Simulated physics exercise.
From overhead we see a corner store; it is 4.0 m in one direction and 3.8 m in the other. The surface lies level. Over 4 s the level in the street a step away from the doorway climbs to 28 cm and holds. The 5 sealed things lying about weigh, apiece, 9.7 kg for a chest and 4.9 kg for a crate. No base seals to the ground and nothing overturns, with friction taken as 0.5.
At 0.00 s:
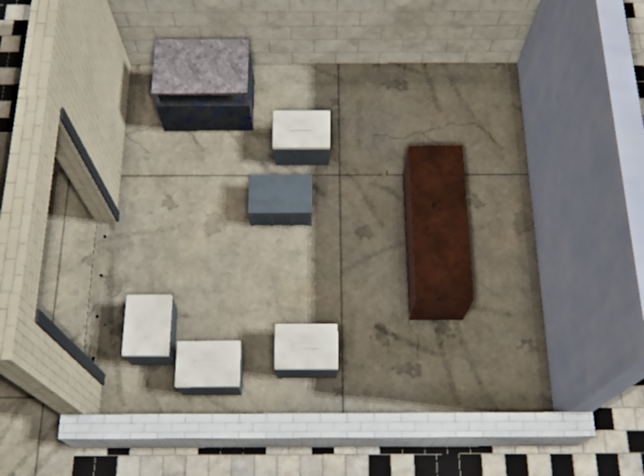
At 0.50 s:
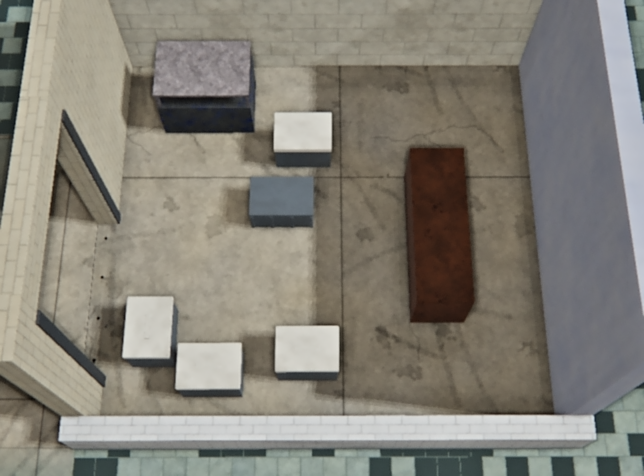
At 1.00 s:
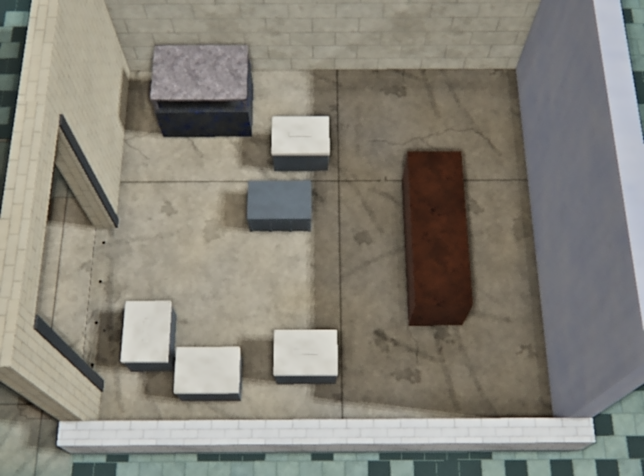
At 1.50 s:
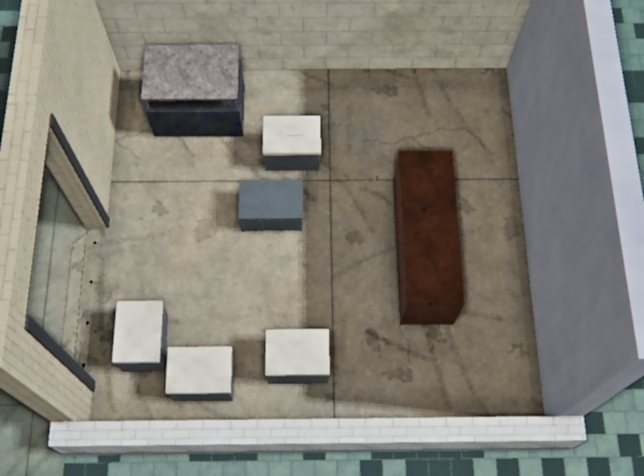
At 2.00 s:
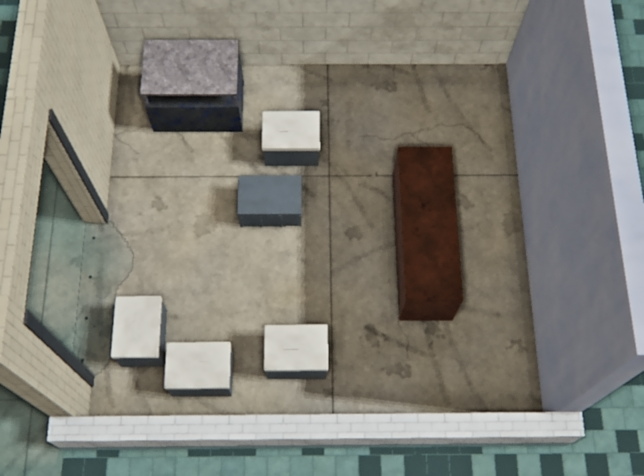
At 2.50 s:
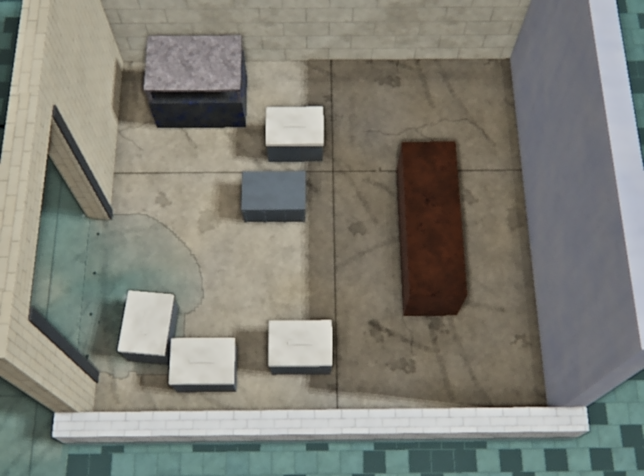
A small, roofless corner store with pale brick walls and a stained concrete floor is seen from high overhead. White-topped boxes stand around a blue-grey one on the left, with a dark, grey-topped block behind and a long reddish-brown counter on the right. The outside tiles change from black-and-white to green, the view shifts slightly, then clear water spreads through the left opening and a nearby white box turns slightly.
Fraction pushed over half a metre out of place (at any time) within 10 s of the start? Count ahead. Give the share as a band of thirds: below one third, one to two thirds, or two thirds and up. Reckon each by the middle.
The share is two thirds and up.
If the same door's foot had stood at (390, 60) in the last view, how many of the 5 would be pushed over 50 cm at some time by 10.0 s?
That gives 5 of them.
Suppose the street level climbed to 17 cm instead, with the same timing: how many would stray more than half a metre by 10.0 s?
Under that setup the answer is 5.
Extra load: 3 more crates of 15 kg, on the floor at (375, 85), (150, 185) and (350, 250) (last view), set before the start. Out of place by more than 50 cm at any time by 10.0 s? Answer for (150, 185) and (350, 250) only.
One by one: Below; above.
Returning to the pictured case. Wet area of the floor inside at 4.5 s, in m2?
At that time the wet patch spans about 8.0 m2.
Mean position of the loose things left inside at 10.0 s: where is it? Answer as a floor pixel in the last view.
Roughly at (424, 256).
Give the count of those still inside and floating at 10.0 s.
At that moment 5.
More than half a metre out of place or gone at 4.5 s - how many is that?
Tally: 3.
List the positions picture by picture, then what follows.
The first picture shows a chest at (147, 325), on the bottom; a chest at (208, 363) rests on the ground; water covers 0.0 m2; 0 of 5 have shifted.
The second picture shows a chest at (148, 327), on the bottom; a chest at (209, 365), on the bottom; water covers 0.0 m2; 0 of 5 have shifted.
The third picture shows a chest at (146, 331), on the bottom; a chest at (207, 370), on the bottom; water covers 0.0 m2; 0 of 5 have shifted.
The fourth picture shows a chest at (137, 331) rests on the ground; a chest at (199, 369), on the bottom; water covers 0.0 m2; 0 of 5 have shifted.
The fifth picture shows a chest at (136, 326) rests on the ground; a chest at (198, 365), on the bottom; water covers 0.2 m2; 0 of 5 have shifted.
The sixth picture shows a chest at (146, 322), on the bottom, 4 cm from its start; a chest at (202, 360), on the bottom; water covers 0.9 m2; 0 of 5 have shifted.
After 3.5 s 0 of 5 are over 50 cm from their spots; 0 afloat.
After 4.5 s 3 of 5 are over 50 cm from their spots; 3 afloat.
After 7.0 s 5 of 5 are over 50 cm from their spots; 5 afloat.
After 10.0 s 4 of 5 are over 50 cm from their spots, and 5 have been at some point; 5 afloat.
